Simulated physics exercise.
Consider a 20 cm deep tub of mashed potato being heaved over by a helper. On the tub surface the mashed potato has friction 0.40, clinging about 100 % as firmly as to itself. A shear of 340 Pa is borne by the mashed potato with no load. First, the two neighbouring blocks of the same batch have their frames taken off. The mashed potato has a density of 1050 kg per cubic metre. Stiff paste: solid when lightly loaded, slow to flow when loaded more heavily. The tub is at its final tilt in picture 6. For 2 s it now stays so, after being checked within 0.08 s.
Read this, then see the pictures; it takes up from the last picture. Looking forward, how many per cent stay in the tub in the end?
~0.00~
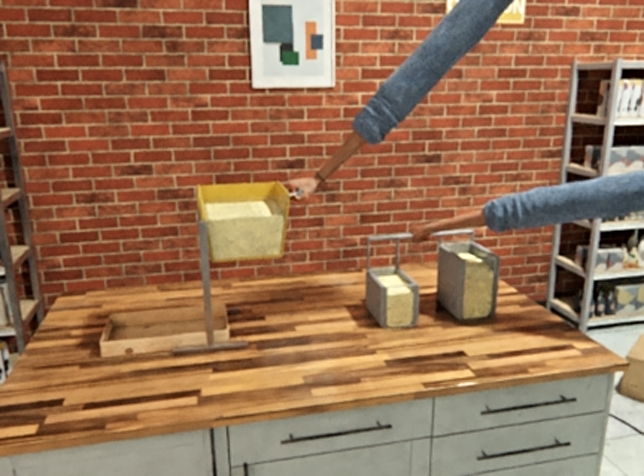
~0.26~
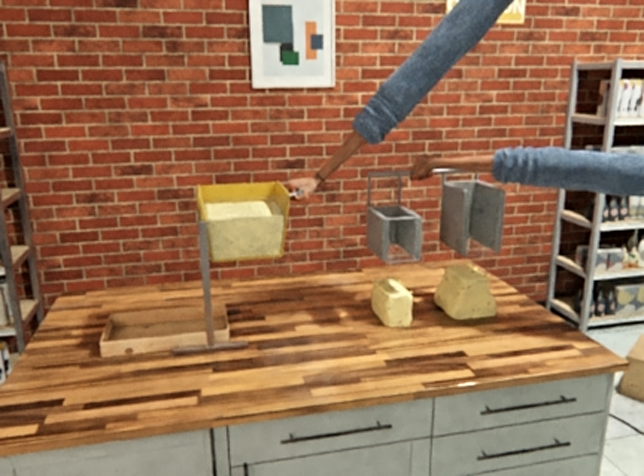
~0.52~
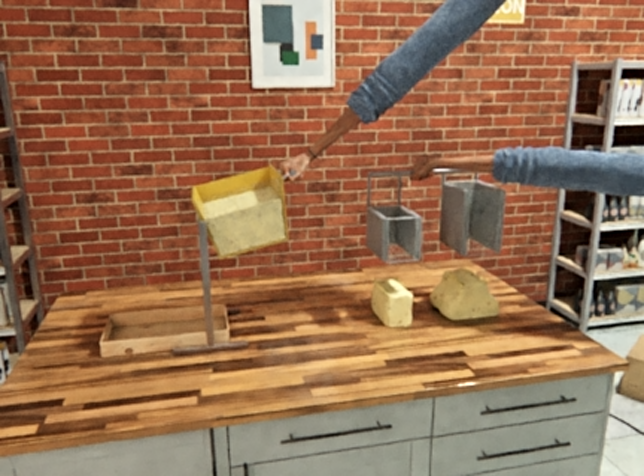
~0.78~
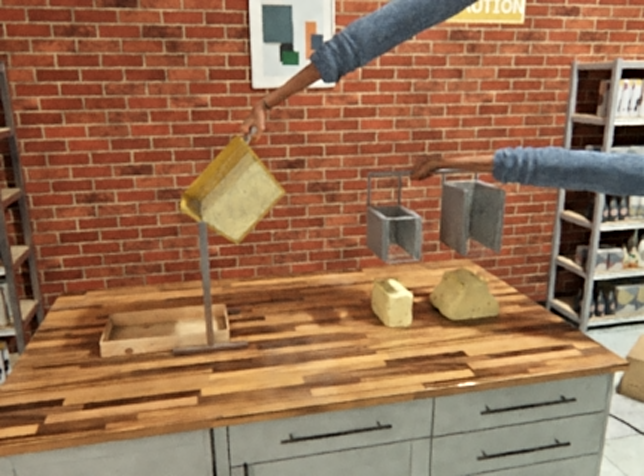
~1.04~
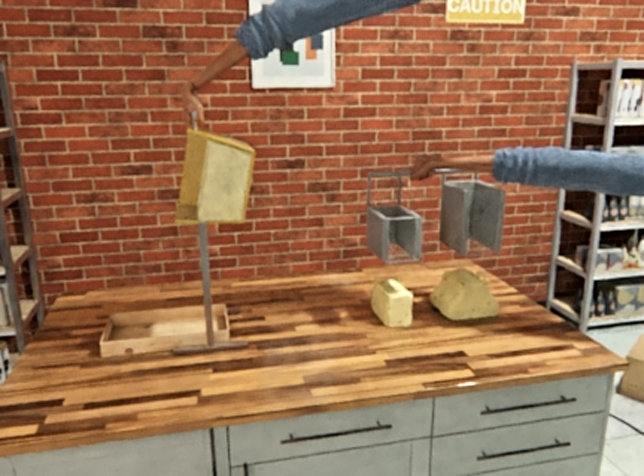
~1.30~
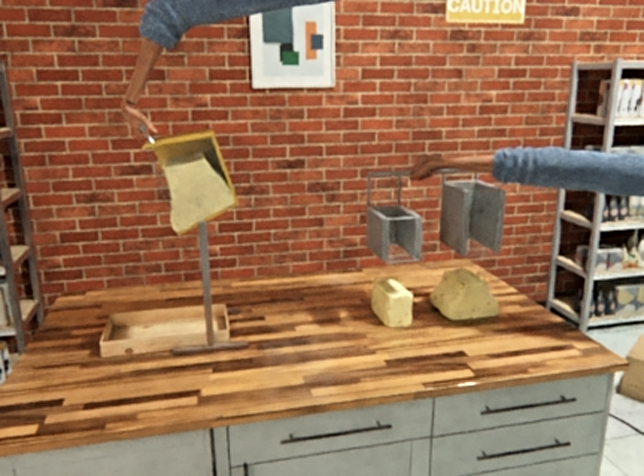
About 0 %.
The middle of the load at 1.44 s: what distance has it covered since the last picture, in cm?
Something like 10 cm, give or take.
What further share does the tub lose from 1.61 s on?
My estimate is near 20 in a hundred.
After 1.44 s, the tub is at 106 degrees and holds 58 %.
After 1.61 s, the tub is at 106 degrees and holds 20 %.
After 1.78 s, the tub is at 106 degrees and holds 0 %.
After 1.95 s, the tub is at 106 degrees and holds 0 %.
After 3.30 s, at the end, the tub is at 106 degrees and holds 0 %.
